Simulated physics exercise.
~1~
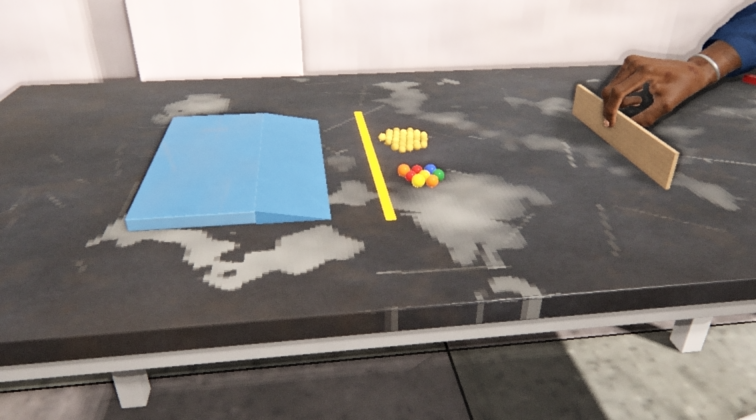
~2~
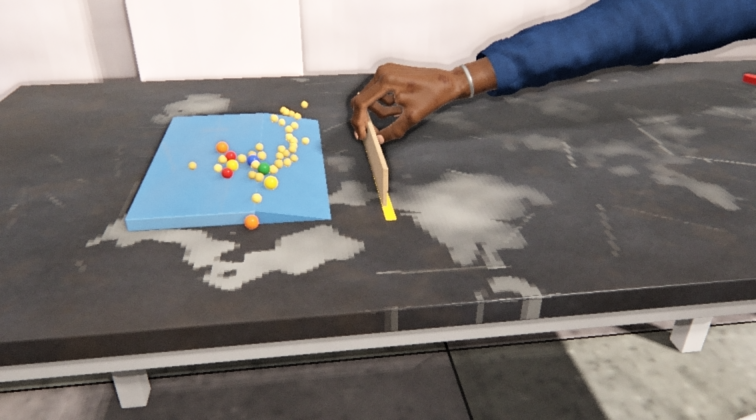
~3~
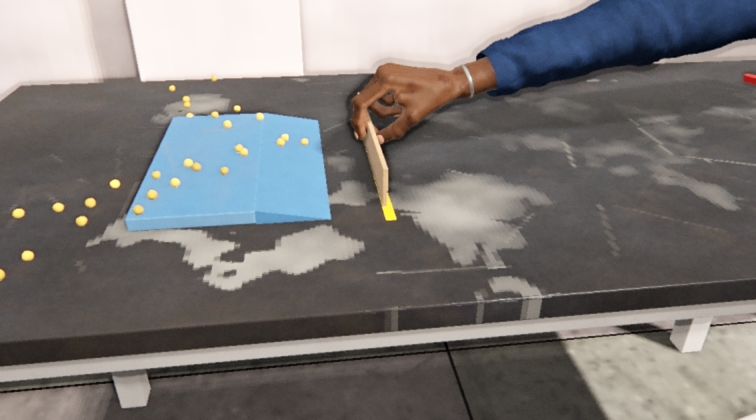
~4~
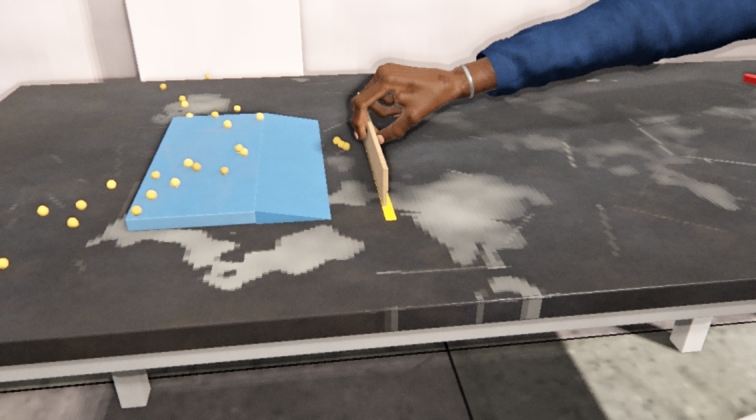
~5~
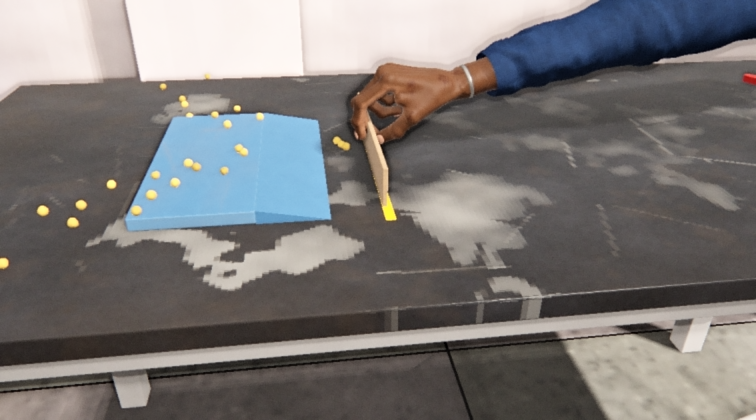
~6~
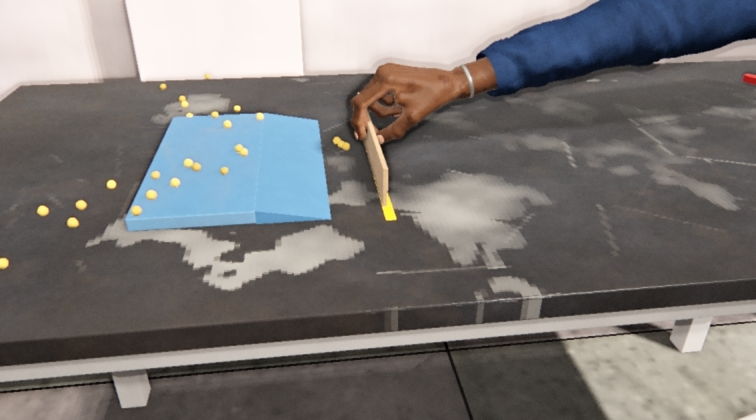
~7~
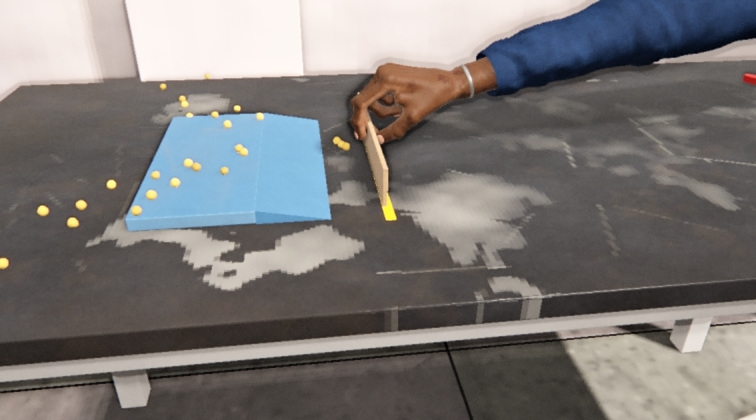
The clip opens on a dark table with a blue ramp, a strip of yellow tape, and two clusters of balls, one small and yellow, the other mixed in colour, while a hand at the right holds a piece of card upright. The hand sweeps the card left and stops it at the tape, sending the balls scattering up the ramp. The multicoloured balls leave view, while yellow ones spread over the ramp and the table beyond. A few yellow balls roll back down towards the card. Finally, everything rests, with most yellow balls on the ramp's flat top or beyond.
